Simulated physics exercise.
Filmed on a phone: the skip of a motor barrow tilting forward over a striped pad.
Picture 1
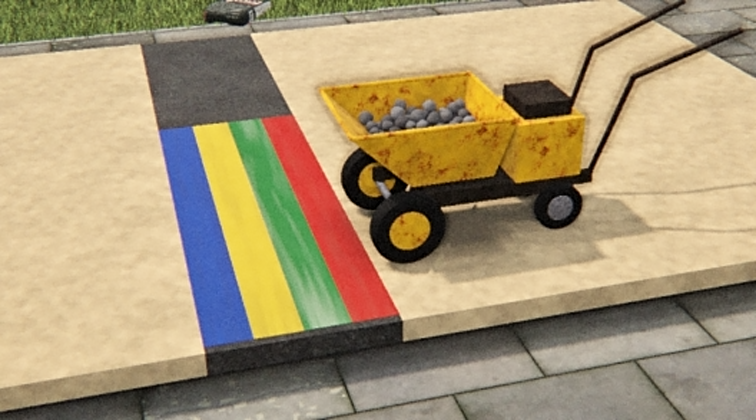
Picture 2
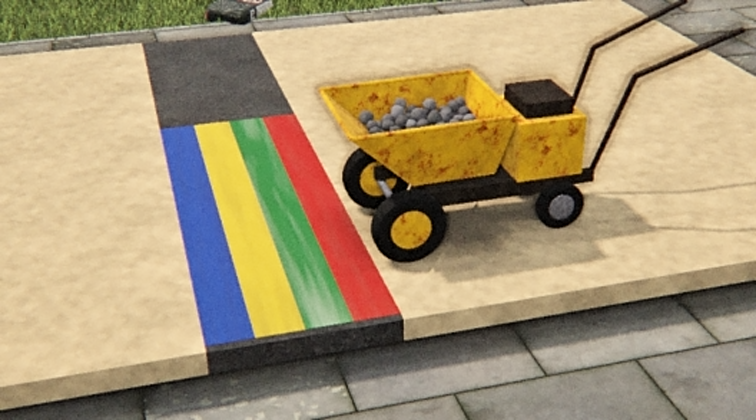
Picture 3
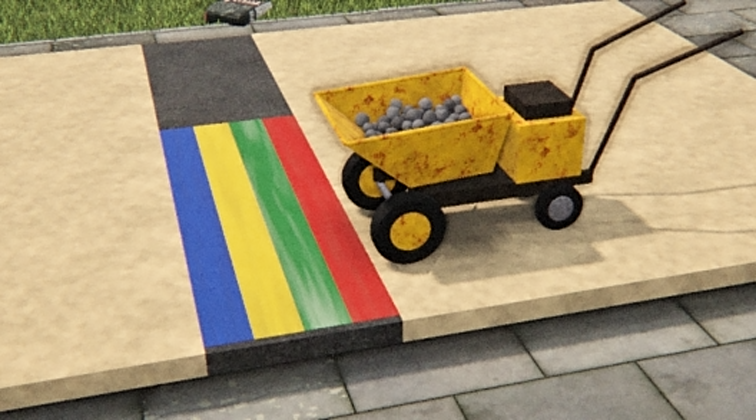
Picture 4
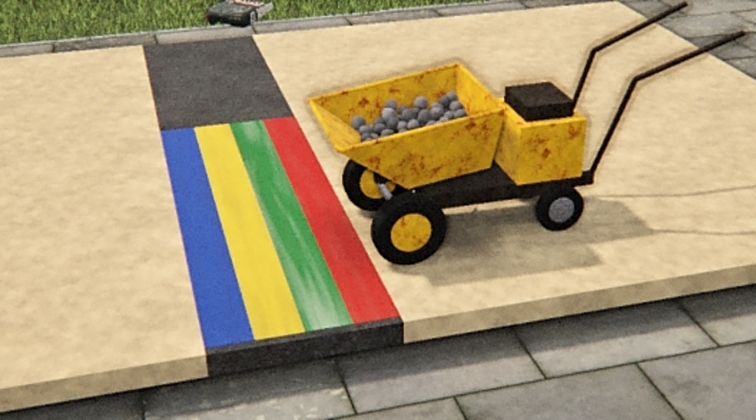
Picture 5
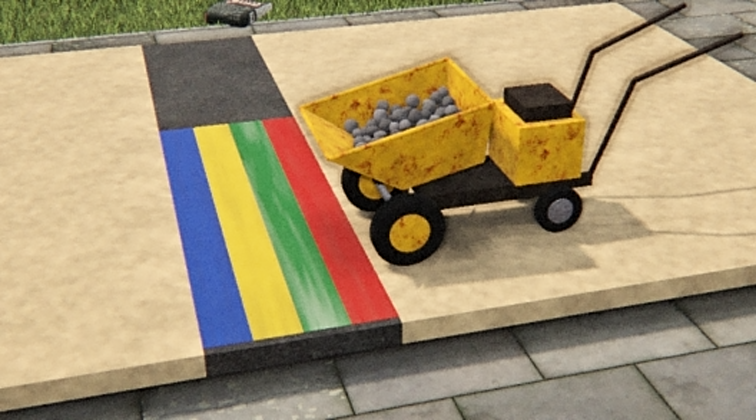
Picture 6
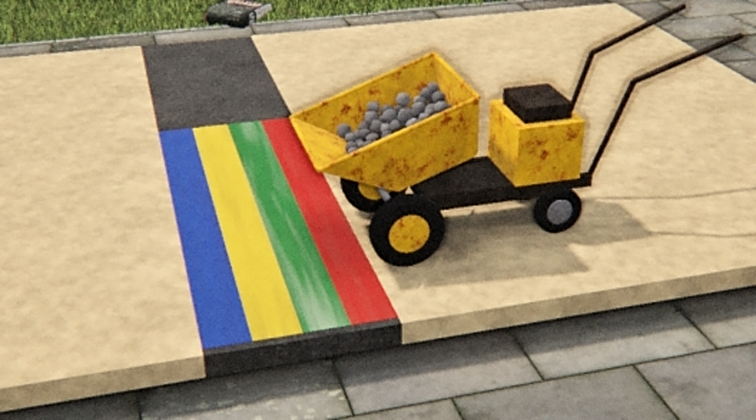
The yellow skip of a barrow, loaded with round grey cobbles, tilts forward toward a striped pad.
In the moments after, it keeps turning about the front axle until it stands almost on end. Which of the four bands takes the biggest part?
Most covered: The yellow band.
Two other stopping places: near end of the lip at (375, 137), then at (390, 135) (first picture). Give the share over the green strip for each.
Near 20 % and 40 %.
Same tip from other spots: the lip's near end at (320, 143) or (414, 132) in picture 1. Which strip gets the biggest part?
One: That blue strip. Two: That green strip.
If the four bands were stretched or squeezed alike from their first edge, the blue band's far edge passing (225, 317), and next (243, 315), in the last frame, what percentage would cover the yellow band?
In turn 30 and 10 in a hundred.
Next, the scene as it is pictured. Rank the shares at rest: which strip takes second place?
It is the blue strip.
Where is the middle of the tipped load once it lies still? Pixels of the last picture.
At about (243, 254).
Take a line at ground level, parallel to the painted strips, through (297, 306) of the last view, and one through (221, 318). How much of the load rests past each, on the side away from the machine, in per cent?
Near 70 % and 10 %.
Soon, skip tipped steeply; all in the skip.
A while on, skip tipped right over; nearly all in the skip; a small part over the yellow strip.
Towards the end, skip tipped right over; about a third in the skip; a small part over the green strip; about a third over the yellow strip; about a quarter over the blue strip; a small part off the paint.
Finally, skip tipped right over; about a quarter in the skip; none over the red strip; a small part over the green strip; about a third over the yellow strip; about a quarter over the blue strip; a small part off the paint.
